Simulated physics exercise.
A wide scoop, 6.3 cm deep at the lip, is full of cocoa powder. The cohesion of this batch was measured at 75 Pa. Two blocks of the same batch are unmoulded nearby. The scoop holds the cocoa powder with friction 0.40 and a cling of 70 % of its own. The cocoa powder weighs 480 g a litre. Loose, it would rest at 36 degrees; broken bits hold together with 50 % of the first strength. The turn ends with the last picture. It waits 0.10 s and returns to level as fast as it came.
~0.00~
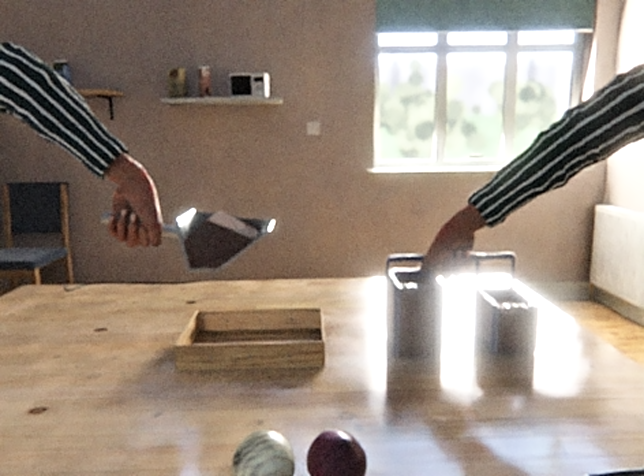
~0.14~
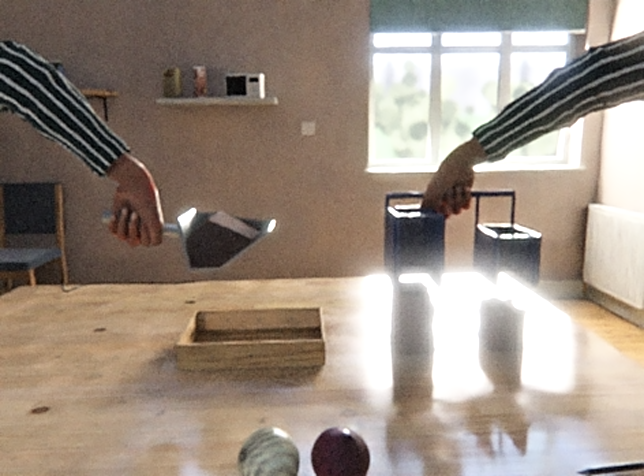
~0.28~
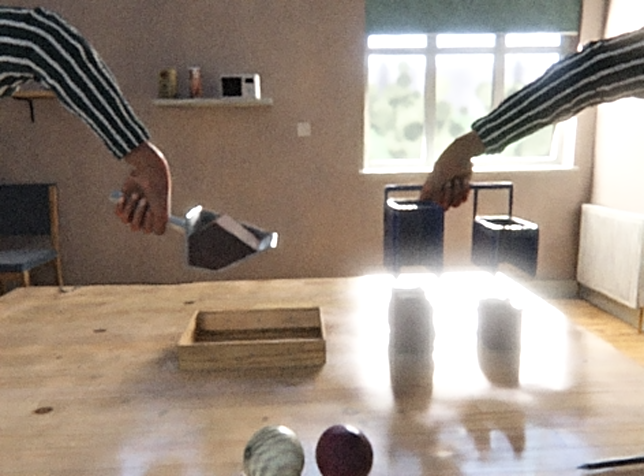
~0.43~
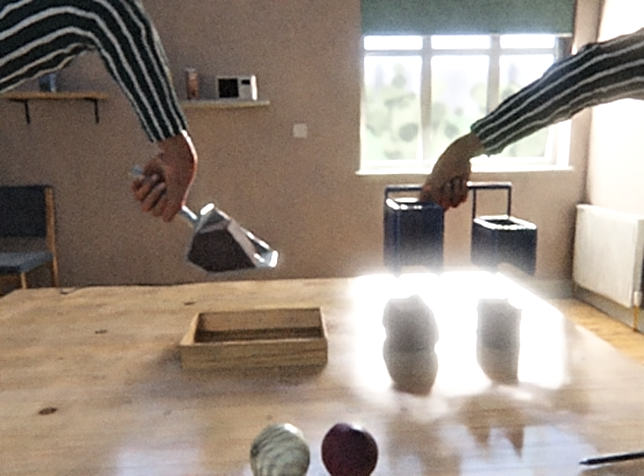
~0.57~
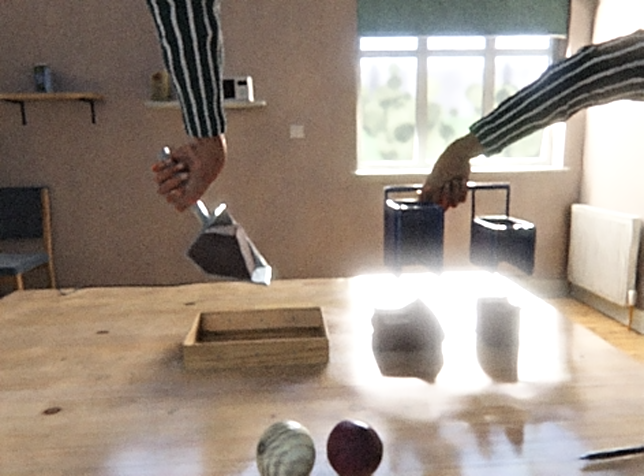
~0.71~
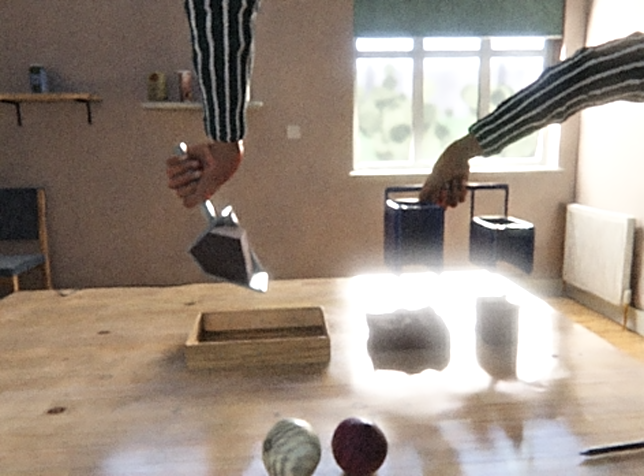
Above a wooden table, the left hand tilts a scoop steeply down to the right.
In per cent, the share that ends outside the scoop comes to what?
Expect roughly 0 %.
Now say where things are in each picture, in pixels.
The first picture shows lip at (267, 231), tilt 0 degrees; highest point of the cocoa powder at (207, 221); test blocks 11 cm, 7.5 cm high (left to right).
The second picture shows lip at (267, 231), tilt 1 degrees; highest point of the cocoa powder at (210, 221); test blocks 11 cm, 7.4 cm high (left to right).
The third picture shows lip at (271, 245), tilt 13 degrees; highest point of the cocoa powder at (216, 223); test blocks 10 cm, 7.4 cm high (left to right).
The fourth picture shows lip at (272, 265), tilt 31 degrees; highest point of the cocoa powder at (224, 229); test blocks 8.5 cm, 7.4 cm high (left to right).
The fifth picture shows lip at (267, 283), tilt 48 degrees; highest point of the cocoa powder at (209, 233); test blocks 7.2 cm, 7.4 cm high (left to right).
The sixth picture shows lip at (264, 290), tilt 57 degrees; highest point of the cocoa powder at (213, 233); test blocks 5.6 cm, 7.4 cm high (left to right).
By 0.91 s, the scoop is at 53 degrees and 0 % has left it.
By 1.15 s, the scoop is at 25 degrees and 0 % has left it.
By 1.39 s, the scoop is at 1 degrees and 0 % has left it.
By 1.63 s, the scoop is at 0 degrees and 0 % has left it.
By 1.93 s, at the end, the scoop is at 0 degrees and 0 % has left it.
